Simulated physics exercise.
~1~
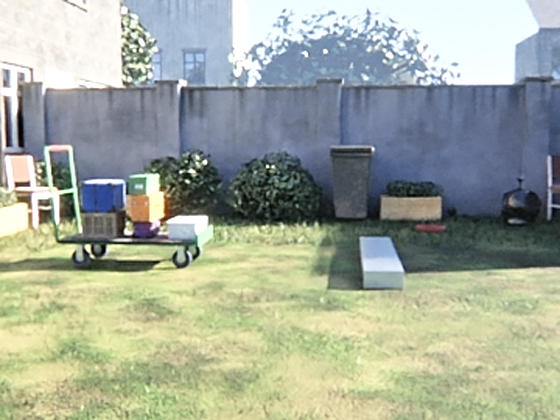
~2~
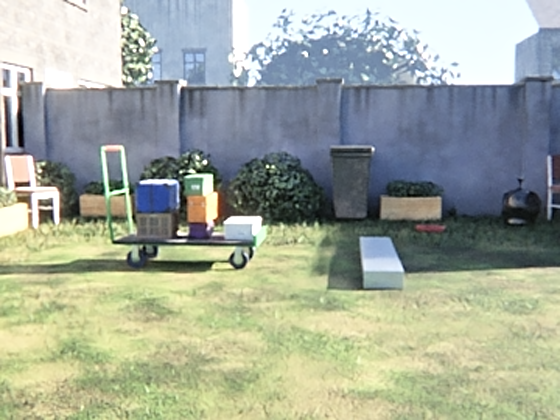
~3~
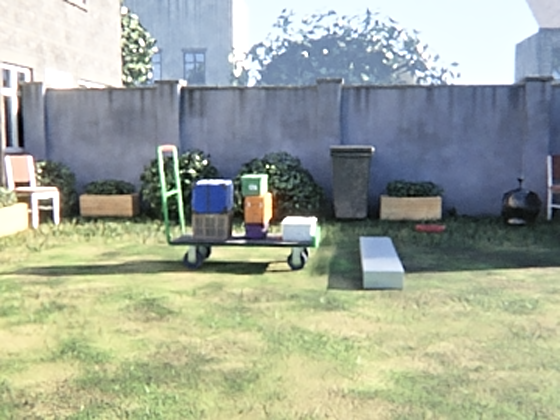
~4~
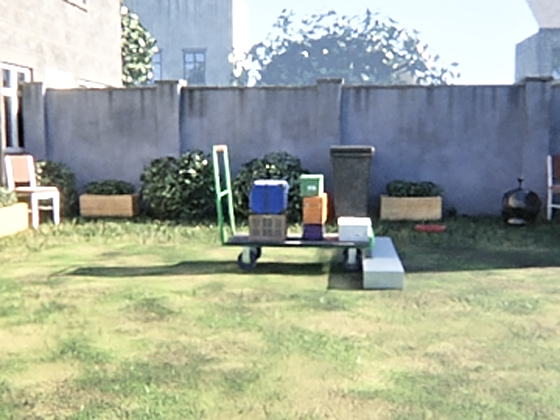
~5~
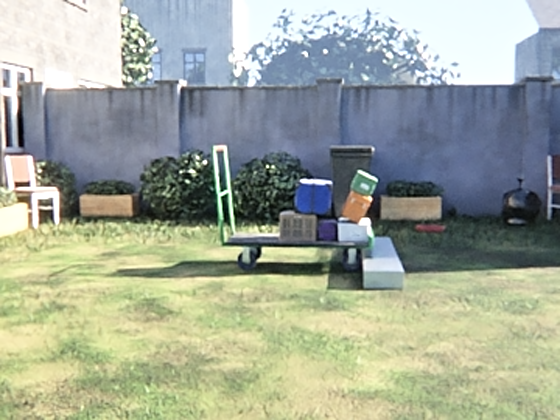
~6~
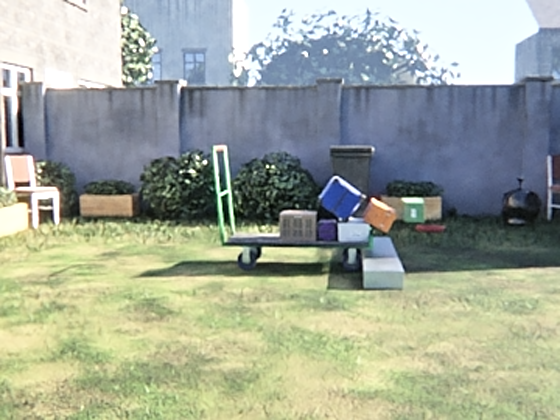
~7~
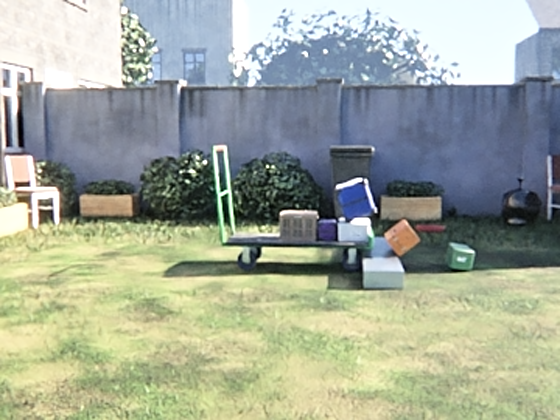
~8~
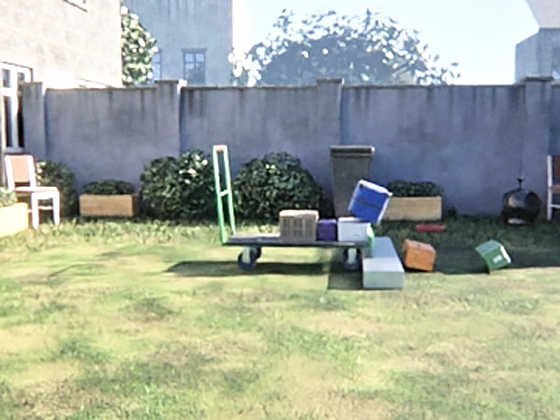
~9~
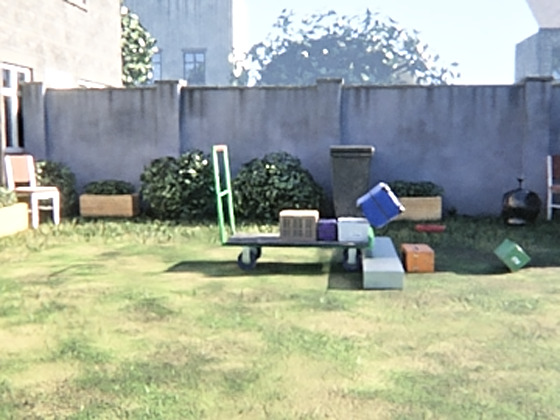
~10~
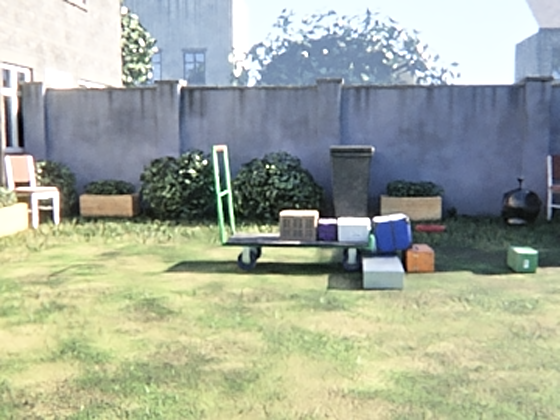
To begin with, a flatbed trolley with a green handle rolls right across a sunlit lawn, carrying a loose load of boxes and cases past bushes and a grey wall. It stops short against a pale kerb without tilting, and the load slides forward. The green tote and the orange toolbox topple over the front, and the blue suitcase tips after them. The tote tumbles farthest across the grass while the toolbox comes down just past the kerb. Finally the blue suitcase rolls off the front edge, ending beyond it, while the brown crate, purple suitcase and white tote stay on the deck.
